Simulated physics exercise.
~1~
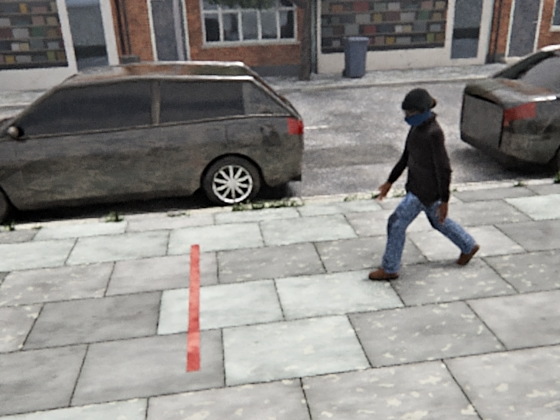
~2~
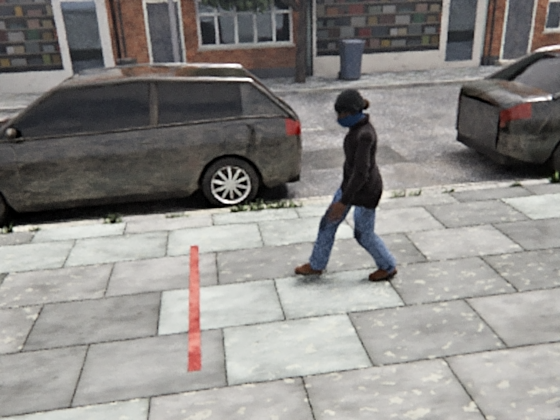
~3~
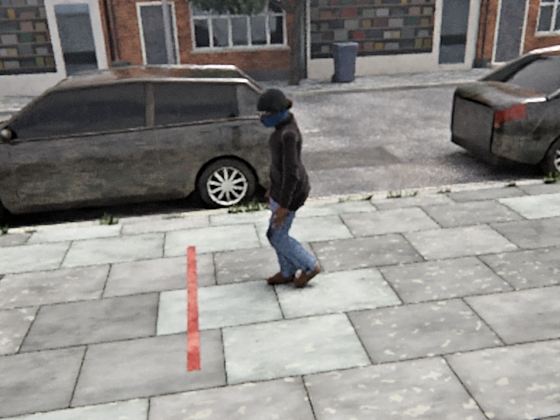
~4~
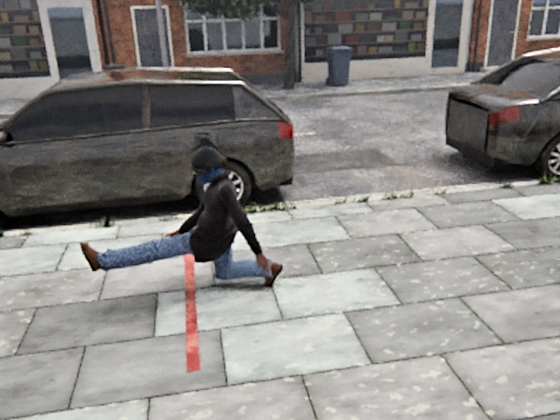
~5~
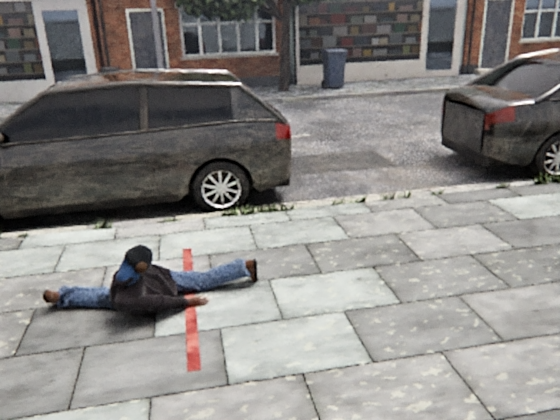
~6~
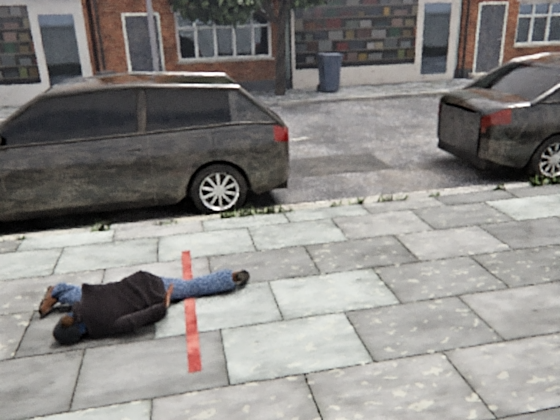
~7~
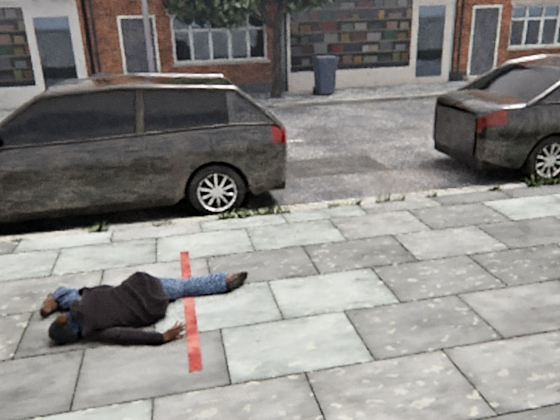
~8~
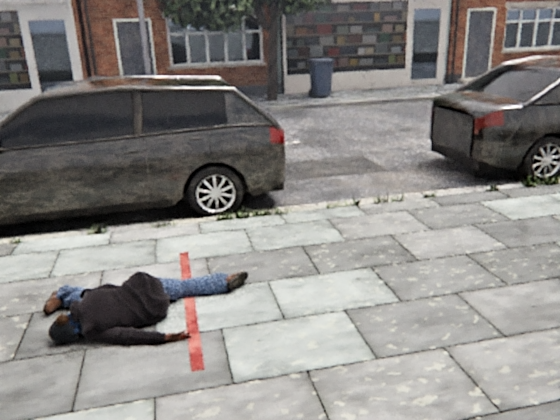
The clip shows a person in a dark hat, jacket and jeans walking left along a paved sidewalk towards a red strip, then dropping with legs spread and toppling forward, ending lying still with head, chest and hips beyond the strip and one leg across it.
